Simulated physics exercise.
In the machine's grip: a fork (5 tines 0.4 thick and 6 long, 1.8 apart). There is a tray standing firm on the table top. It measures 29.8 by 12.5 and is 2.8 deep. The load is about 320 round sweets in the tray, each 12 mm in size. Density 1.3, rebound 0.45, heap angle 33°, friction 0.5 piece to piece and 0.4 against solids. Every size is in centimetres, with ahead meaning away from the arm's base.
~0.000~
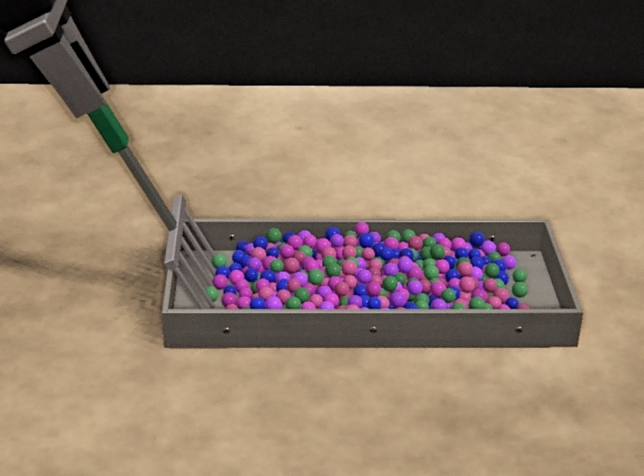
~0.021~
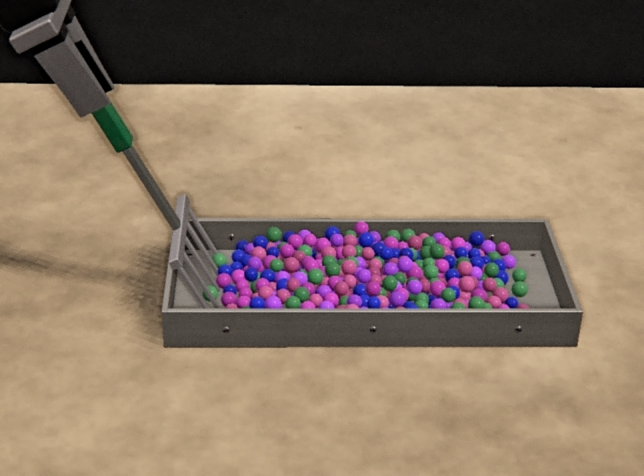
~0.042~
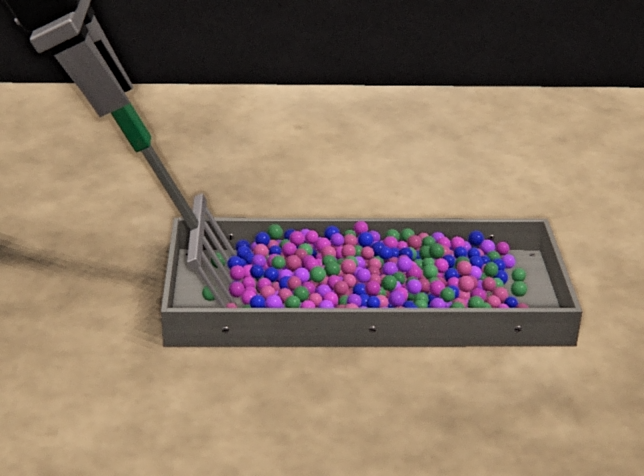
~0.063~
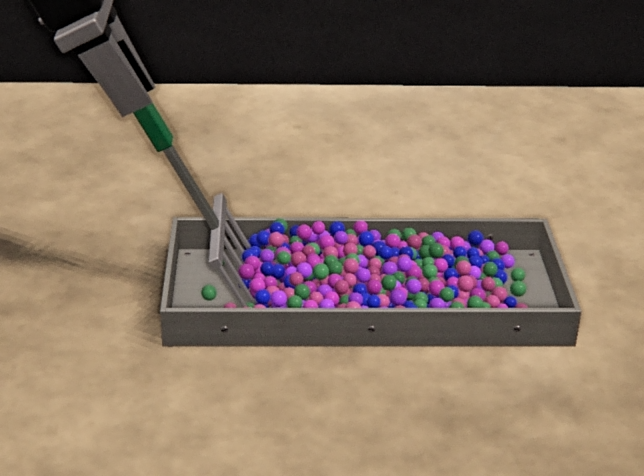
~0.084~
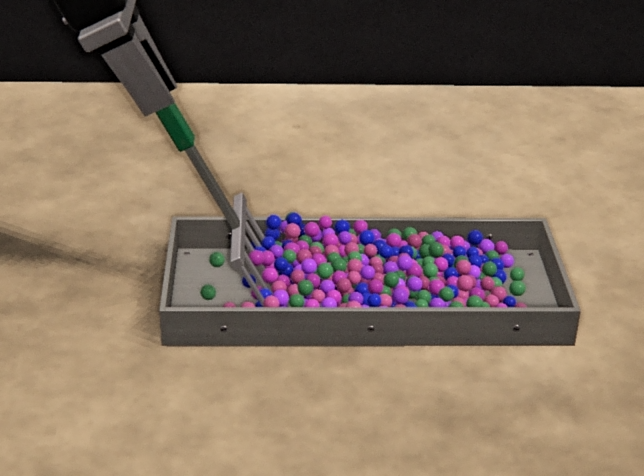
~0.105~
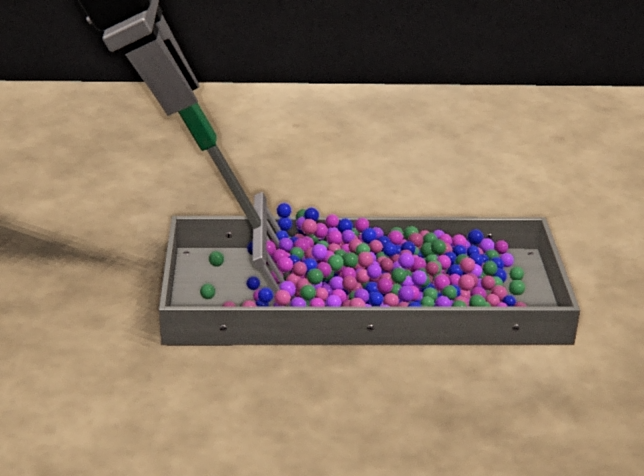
On a mottled tan tabletop, a mechanical arm pushing a fork rightward through colourful balls in a grey tray, leaving a few behind.
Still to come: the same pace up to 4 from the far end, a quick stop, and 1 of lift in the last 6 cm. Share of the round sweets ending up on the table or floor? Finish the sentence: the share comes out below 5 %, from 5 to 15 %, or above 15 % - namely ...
Namely above 15 %.
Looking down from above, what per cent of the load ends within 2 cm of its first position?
Roughly 10 percent.
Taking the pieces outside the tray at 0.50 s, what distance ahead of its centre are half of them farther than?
20 cm or so.
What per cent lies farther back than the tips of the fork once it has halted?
My estimate is around 40 per cent.
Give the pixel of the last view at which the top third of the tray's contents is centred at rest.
At about (522, 270).
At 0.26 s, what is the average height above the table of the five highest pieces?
Height: Near 6 cm.
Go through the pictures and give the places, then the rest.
Fork bar at (176, 231), sloping 63°; upper third of the load around (361, 267), from x 210 to 525, top at y 230; 323 in the tray, in the first frame.
Fork bar at (180, 230), sloping 63°; upper third of the load around (361, 267), from x 210 to 520, top at y 230, in the second frame.
Fork bar at (197, 230), sloping 63°; upper third of the load around (354, 267), from x 210 to 520, top at y 230, in the third frame.
Fork bar at (218, 230), sloping 63°; upper third of the load around (335, 265), from x 210 to 520, top at y 225, in the fourth frame.
Fork bar at (239, 229), sloping 63°; upper third of the load around (331, 265), from x 210 to 520, top at y 220, in the fifth frame.
Fork bar at (260, 228), sloping 63°; upper third of the load around (340, 260), from x 210 to 520, top at y 210; 323 in the tray, in the sixth frame.
By 0.18 s, sloping 63°, highest piece 6 above the table; 322 in the tray, 1 on the table or floor.
By 0.26 s, sloping 63°, highest piece 7 above the table; 317 in the tray, 1 on the table or floor, 5 in flight or on the tool.
By 0.50 s, sloping 63°, highest piece 5 above the table; 213 in the tray, 106 on the table or floor, 4 in flight or on the tool.
By 1.20 s, sloping 63°, highest piece 4 above the table; 211 in the tray, 112 on the table or floor.
Final count, 211 in the tray, 112 on the table or floor. That is 35 % on the table or floor.
